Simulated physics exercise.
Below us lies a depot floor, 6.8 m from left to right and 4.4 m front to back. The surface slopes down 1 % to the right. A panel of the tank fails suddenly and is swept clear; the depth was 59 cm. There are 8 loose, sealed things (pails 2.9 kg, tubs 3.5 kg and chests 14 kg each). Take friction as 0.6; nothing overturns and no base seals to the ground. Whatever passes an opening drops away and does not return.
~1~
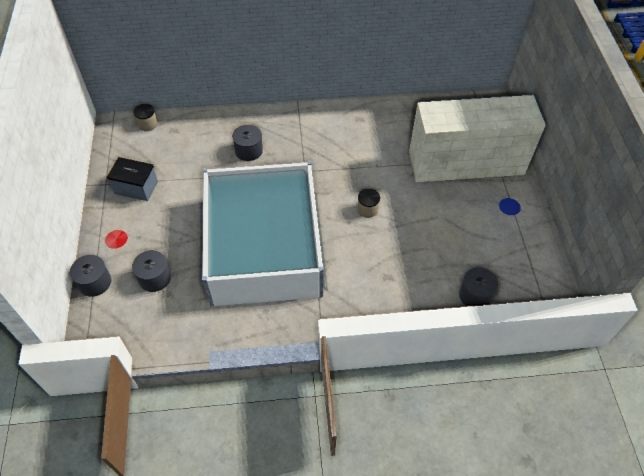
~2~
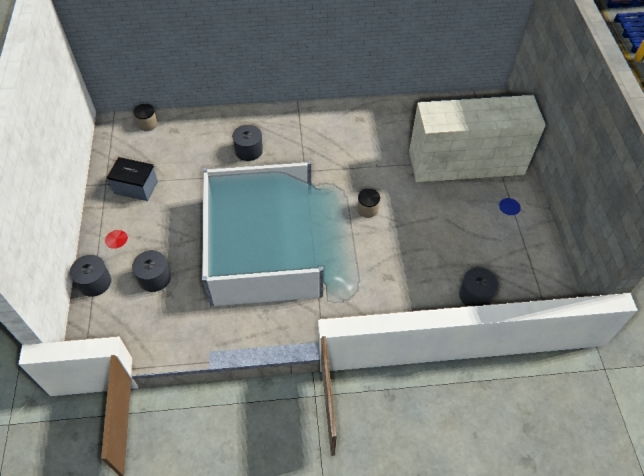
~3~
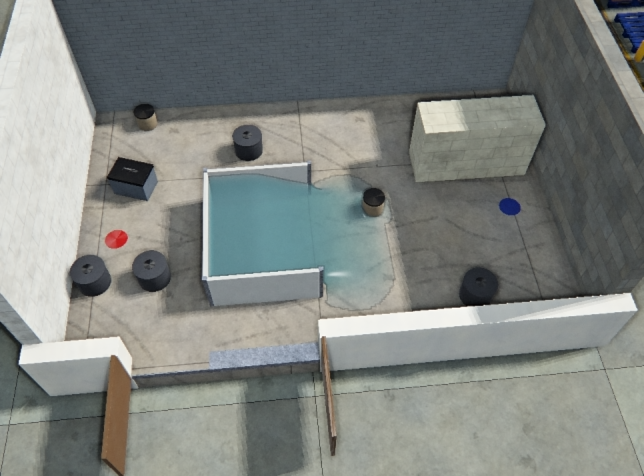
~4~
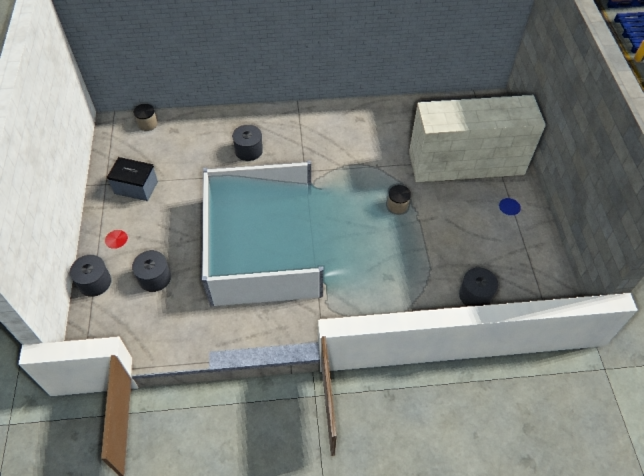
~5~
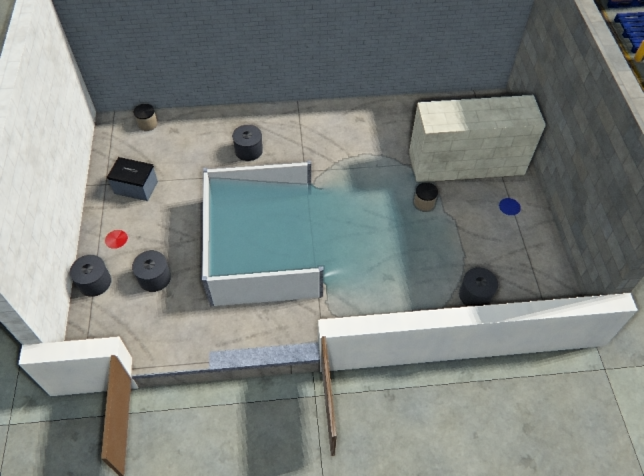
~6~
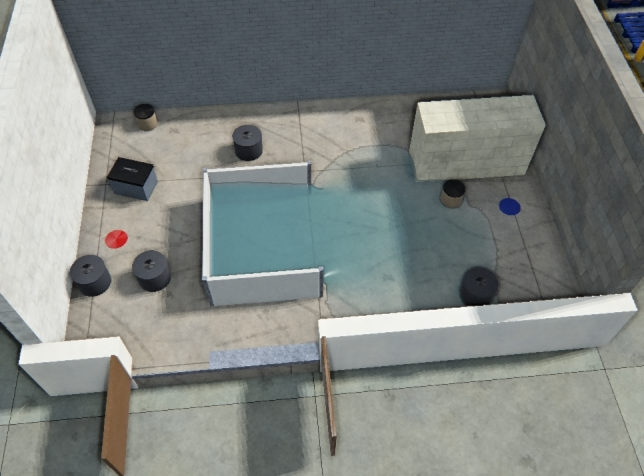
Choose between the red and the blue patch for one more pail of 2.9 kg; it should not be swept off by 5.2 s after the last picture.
The red one is safe.
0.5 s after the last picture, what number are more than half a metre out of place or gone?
1 of them.
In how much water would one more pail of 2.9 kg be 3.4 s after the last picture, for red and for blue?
In turn 0 and 15 cm.
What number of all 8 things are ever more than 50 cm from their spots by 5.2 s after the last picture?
That makes 3.
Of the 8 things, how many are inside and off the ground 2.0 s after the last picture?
I count 2.
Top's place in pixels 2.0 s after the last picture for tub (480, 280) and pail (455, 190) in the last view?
Near (563, 275) and (539, 161).
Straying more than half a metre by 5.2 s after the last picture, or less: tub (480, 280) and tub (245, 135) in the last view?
In turn: Over, short of it.
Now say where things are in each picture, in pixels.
The first picture shows a pail at (369, 197), on the bottom; a tub at (481, 282) rests on the ground; the red patch at (116, 239); the blue patch at (510, 207); water covers 2.4 m2; 0 of 8 have shifted.
The second picture shows a pail at (369, 197), on the bottom; a tub at (481, 282), on the bottom; the red patch at (116, 239); the blue patch at (510, 207); water covers 3.3 m2; 0 of 8 have shifted.
The third picture shows a pail at (374, 197) rests on the ground, 7 cm from its start; a tub at (481, 282), on the bottom; the red patch at (116, 239); the blue patch at (510, 207); water covers 4.3 m2; 1 of 8 have shifted.
The fourth picture shows a pail at (400, 194) rests on the ground, 45 cm from its start; a tub at (481, 282), on the bottom; the red patch at (116, 239); the blue patch at (510, 207); 5.8 m2 under water; 1 of 8 have shifted.
The fifth picture shows a pail at (427, 191), on the bottom, 85 cm from its start; a tub at (481, 282), on the bottom; the red patch at (116, 239); the blue patch at (510, 207); 7.3 m2 under water; 1 of 8 have shifted.
The sixth picture shows a pail at (454, 188), on the bottom, 126 cm from its start; a tub at (481, 282) rests on the ground; the red patch at (116, 239); the blue patch at (510, 207); 8.7 m2 under water; 1 of 8 have shifted.
Then, 0.5 s after the last picture on red it would be 0 cm off in 0 cm of water; on blue it would be 38 cm off in 4 cm of water.
Then, 2.0 s after the last picture on red it would be 0 cm off in 0 cm of water; on blue it would be 49 cm off in 28 cm of water.
Then, 3.4 s after the last picture on red it would be 0 cm off in 0 cm of water; on blue it would be 103 cm off in 15 cm of water.
Then, 5.2 s after the last picture on red it would be 0 cm off in 0 cm of water; on blue it would be 223 cm off in 8 cm of water.
